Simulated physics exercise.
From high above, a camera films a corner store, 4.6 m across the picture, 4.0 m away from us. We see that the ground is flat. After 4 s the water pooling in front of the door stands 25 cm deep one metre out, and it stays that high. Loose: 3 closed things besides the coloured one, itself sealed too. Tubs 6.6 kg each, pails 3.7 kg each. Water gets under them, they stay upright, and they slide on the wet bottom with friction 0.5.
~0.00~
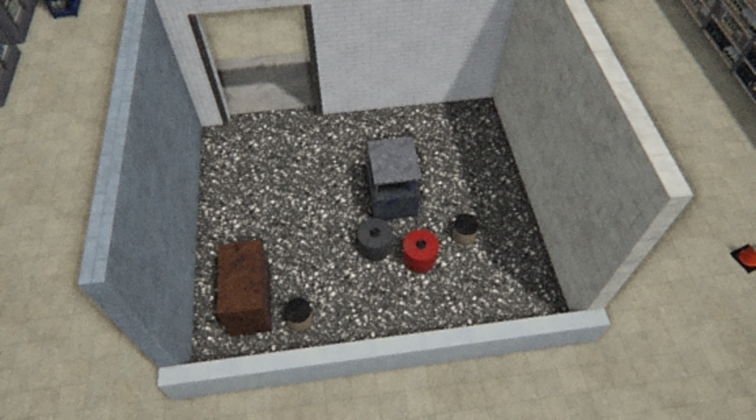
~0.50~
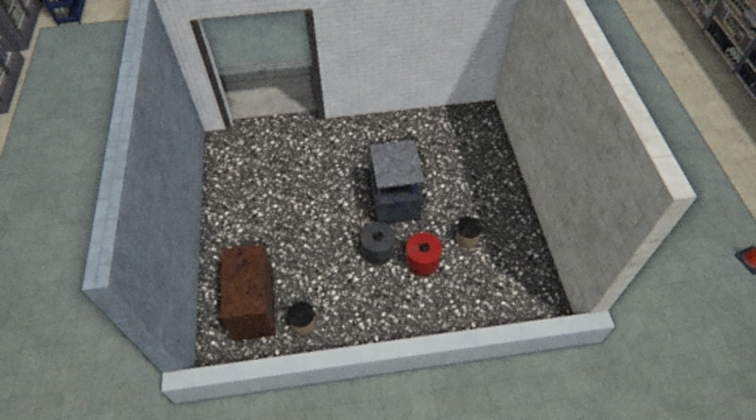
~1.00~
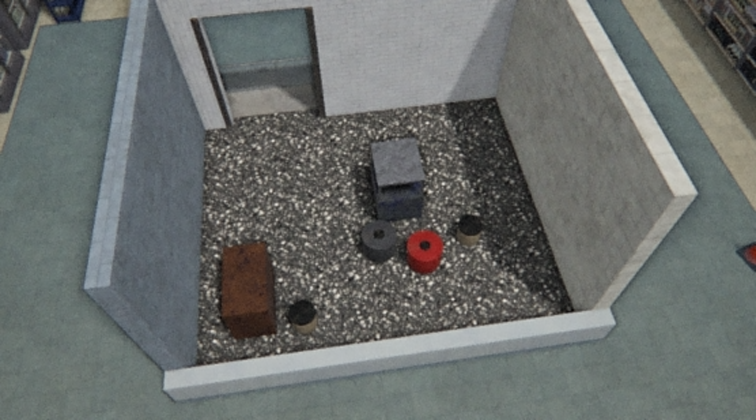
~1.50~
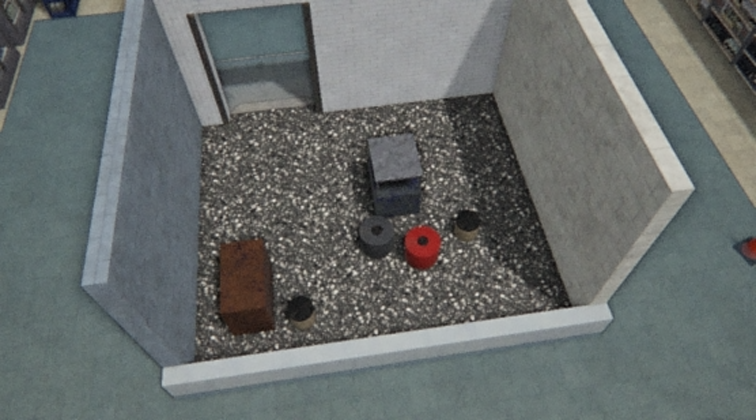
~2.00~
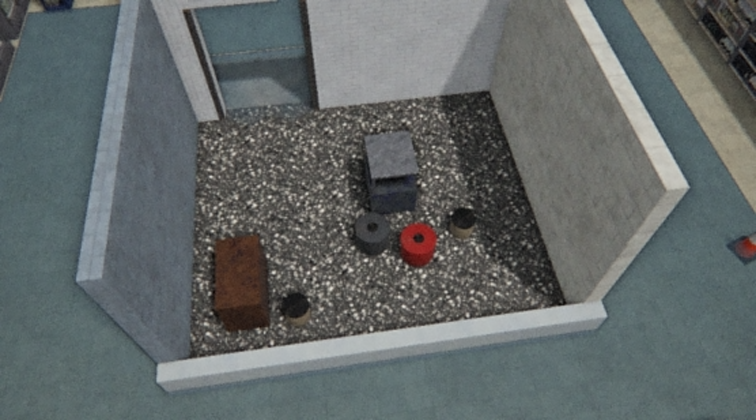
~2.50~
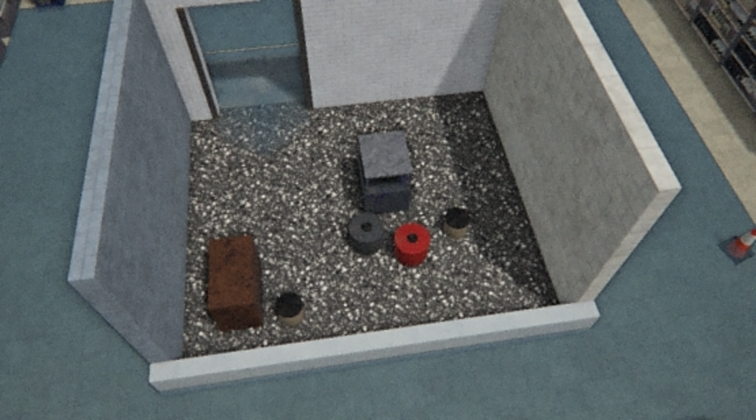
Water spread over the pavement around the walled store and rose outside its doorway, then began seeping in across the speckled floor, while the red tub, the dark one and everything else inside stayed put.
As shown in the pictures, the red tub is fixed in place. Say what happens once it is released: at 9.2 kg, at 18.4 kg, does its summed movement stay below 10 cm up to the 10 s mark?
Neither mass keeps it there.
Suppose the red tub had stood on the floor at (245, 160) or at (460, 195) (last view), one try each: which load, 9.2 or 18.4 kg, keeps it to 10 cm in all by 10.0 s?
In that order: Neither is enough; it takes the larger.
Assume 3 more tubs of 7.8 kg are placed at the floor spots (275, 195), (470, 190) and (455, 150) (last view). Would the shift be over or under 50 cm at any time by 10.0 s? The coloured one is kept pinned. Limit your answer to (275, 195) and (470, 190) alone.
Note, in sequence: Exceeded, exceeded.
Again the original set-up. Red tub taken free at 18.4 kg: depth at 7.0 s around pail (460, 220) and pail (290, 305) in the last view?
Around 1 cm and 13 cm.
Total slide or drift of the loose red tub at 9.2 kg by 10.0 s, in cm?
It would cover some 100 cm all told.
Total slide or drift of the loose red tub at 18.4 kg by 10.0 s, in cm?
About 40 cm.
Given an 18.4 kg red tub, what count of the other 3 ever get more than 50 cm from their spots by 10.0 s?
The total is 2.
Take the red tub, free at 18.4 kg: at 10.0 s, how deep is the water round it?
7 cm, roughly.
After 3.5 s the red tub would be 0 cm from its start with 9.2 kg and 0 cm from its start with 18.4 kg; 0 cm of water round it then.
After 4.5 s the red tub would be 0 cm from its start with 9.2 kg and 0 cm from its start with 18.4 kg; 0 cm of water round it then.
After 7.0 s the red tub would be 0 cm from its start with 9.2 kg and 0 cm from its start with 18.4 kg; 2 cm of water round it then.
After 10.0 s the red tub would be 87 cm from its start with 9.2 kg and 44 cm from its start with 18.4 kg; 7 cm of water round it then.
